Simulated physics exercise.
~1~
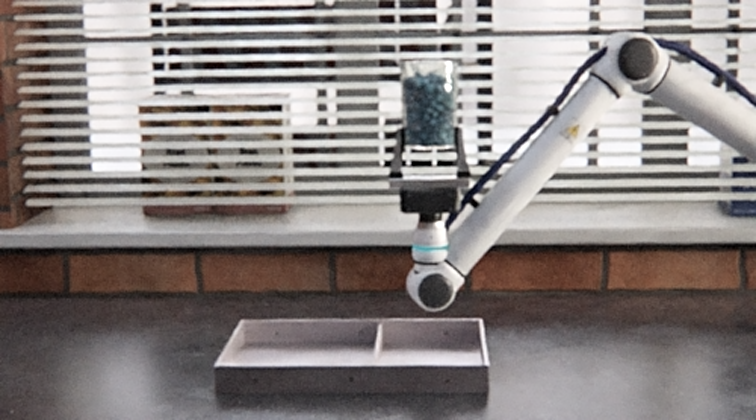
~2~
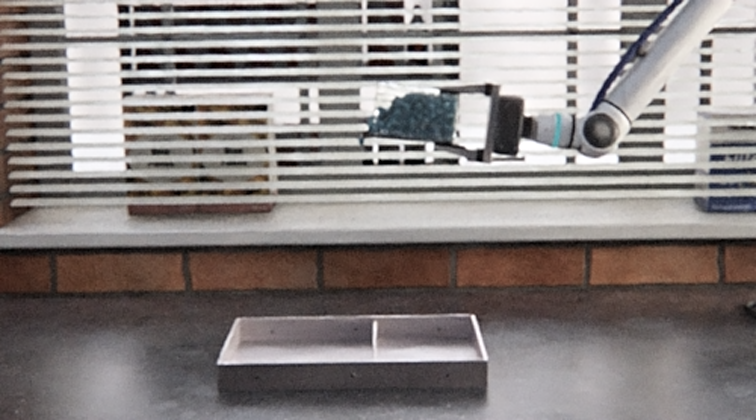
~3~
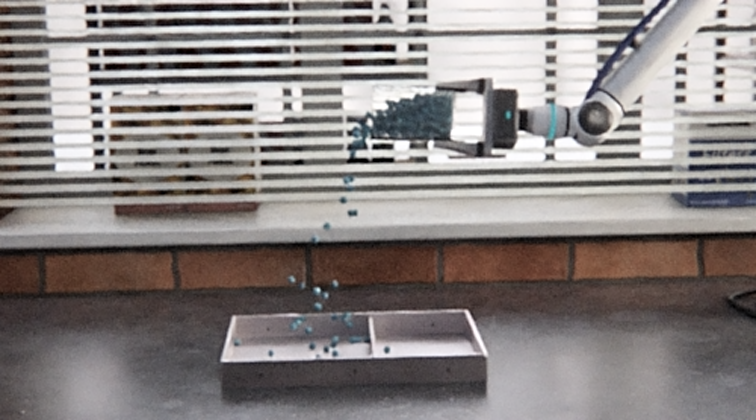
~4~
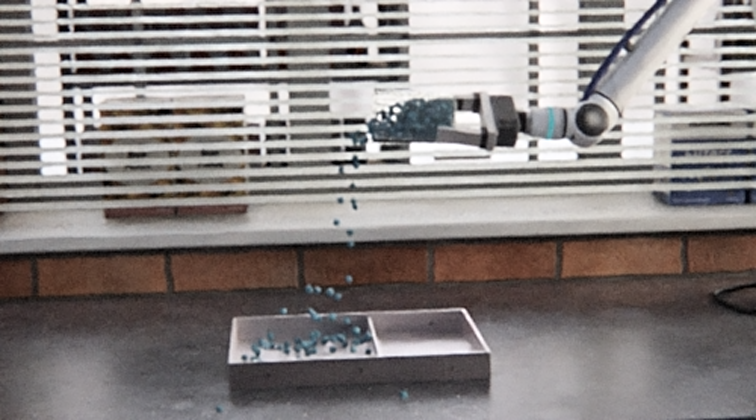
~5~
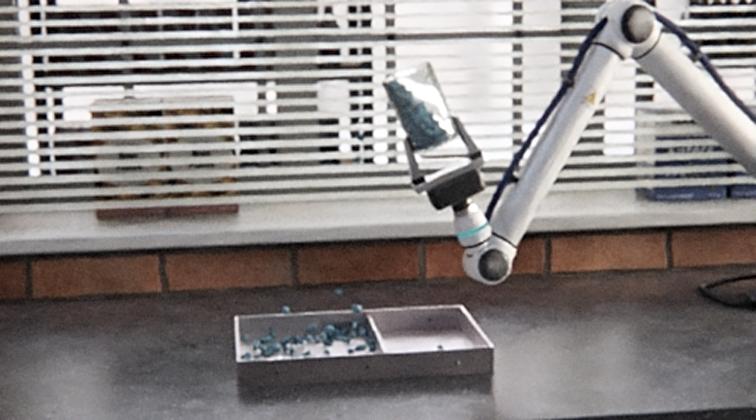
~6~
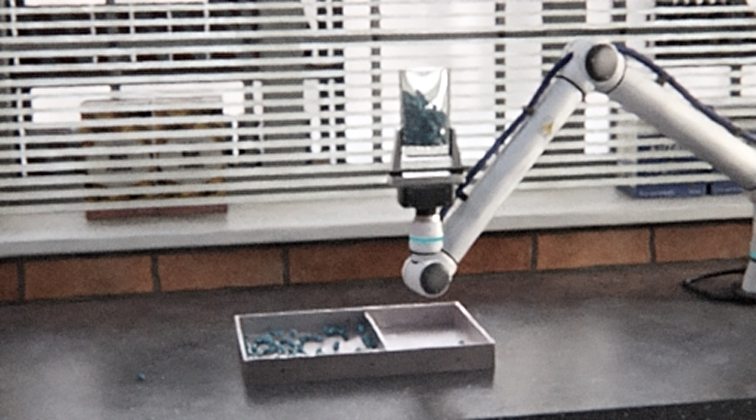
A robot arm tips a clear tumbler, spills blue beads into a divided tray, then rights it.
